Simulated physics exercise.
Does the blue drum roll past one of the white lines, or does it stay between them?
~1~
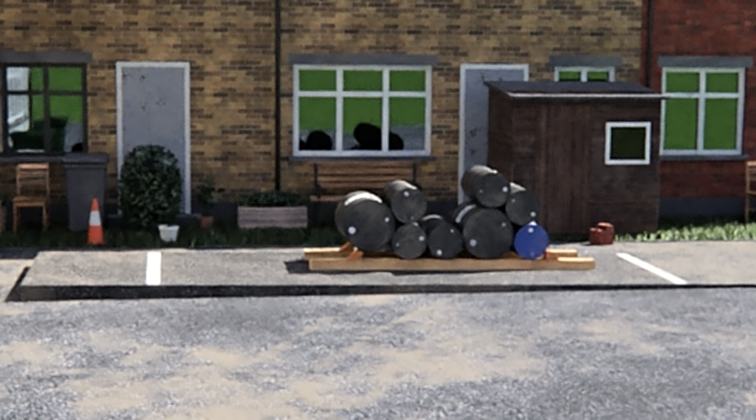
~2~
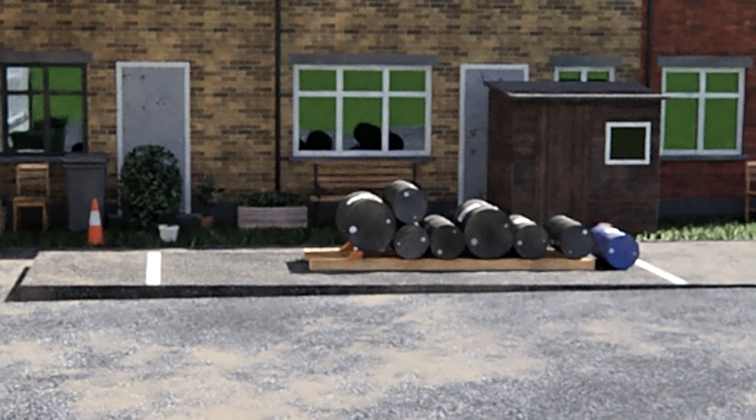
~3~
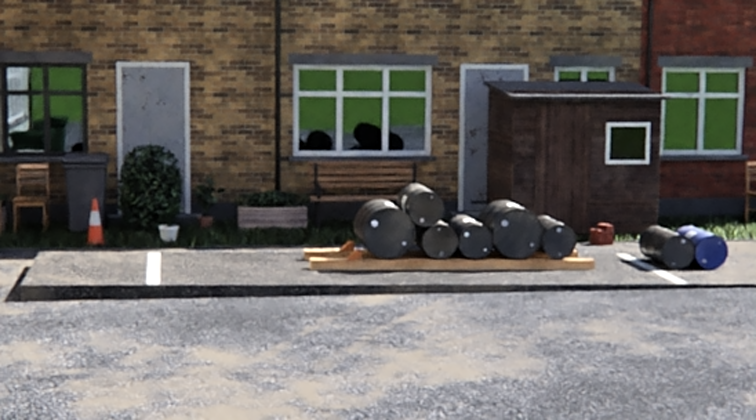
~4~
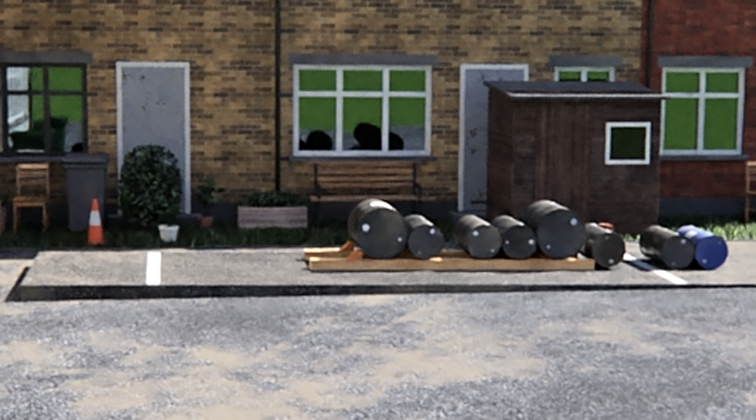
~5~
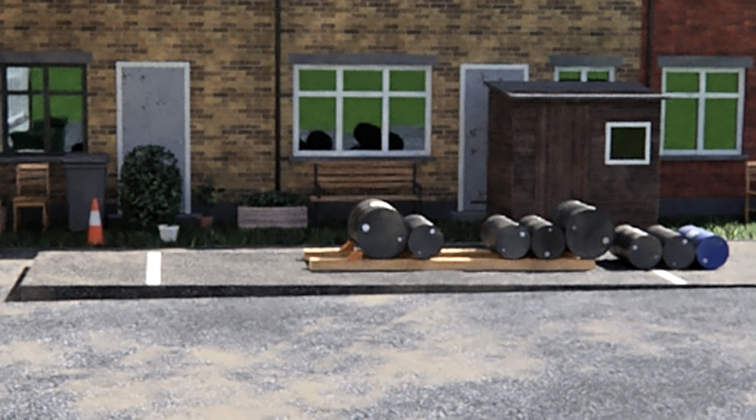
The blue drum rolls past the white line on the right and ends up beyond it.
The blue drum rolls right off the beams and past a white line, dark drums following.
